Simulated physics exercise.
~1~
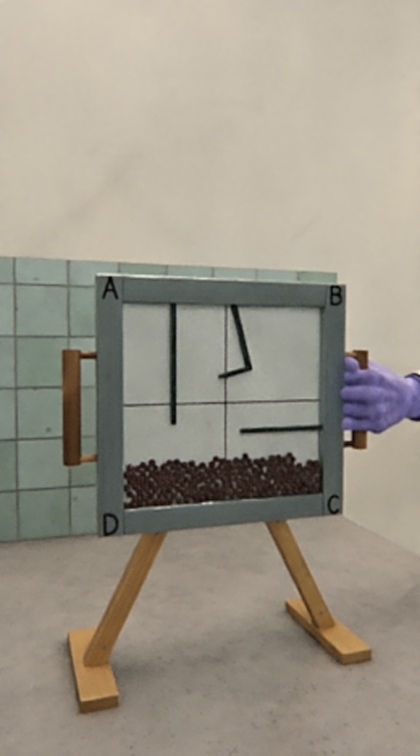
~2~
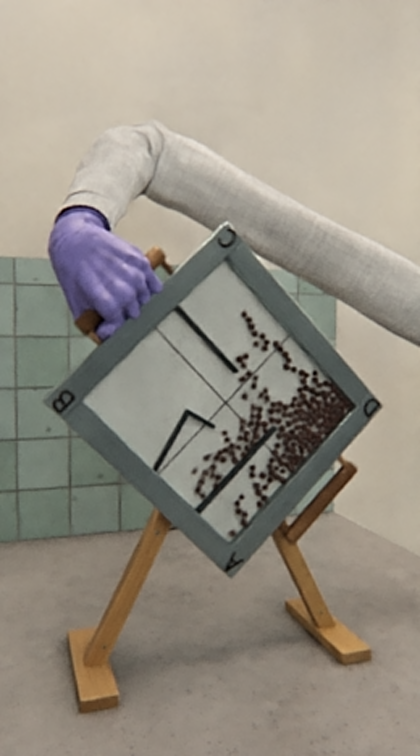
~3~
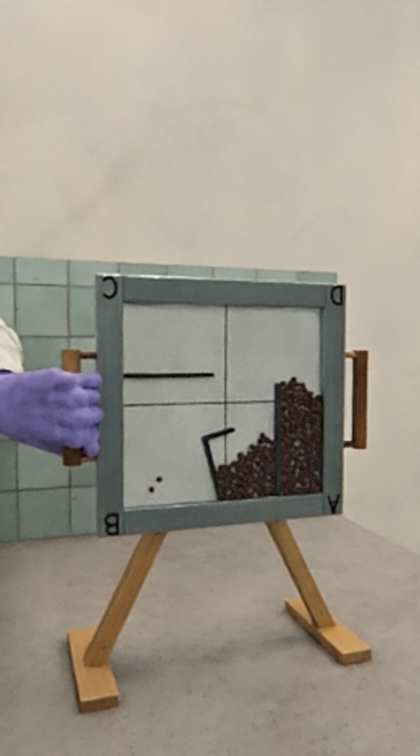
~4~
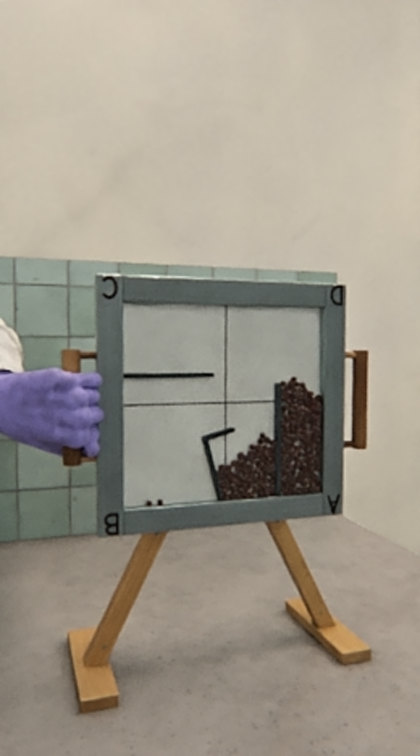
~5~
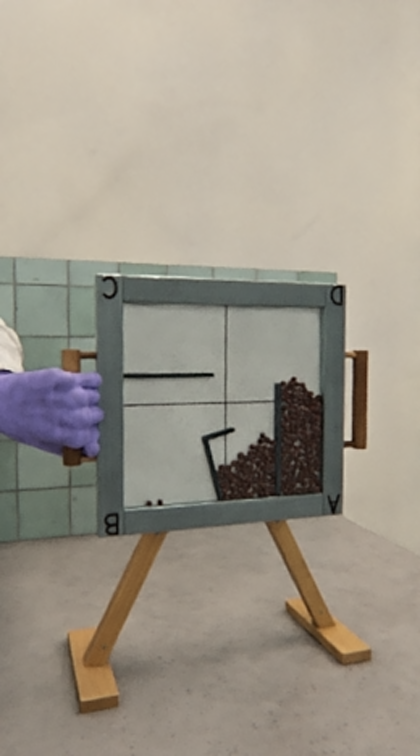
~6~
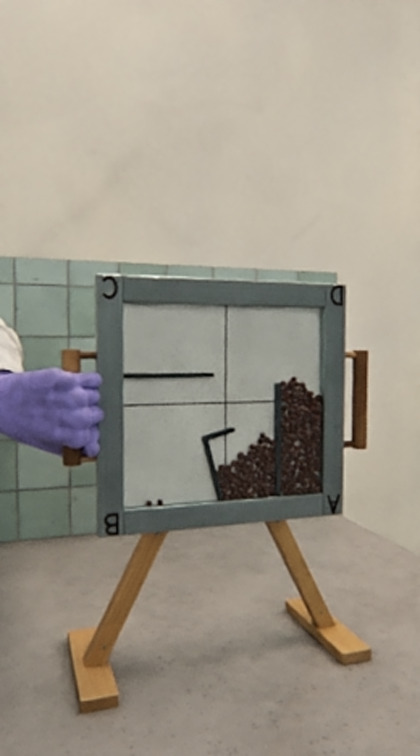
In a room with green wall tiles, a purple-gloved hand turned a framed window box of dark beads upside down on its wooden stand, and the beads tumbled across and settled mostly in the lower right quarter, beside A, with a few near B.
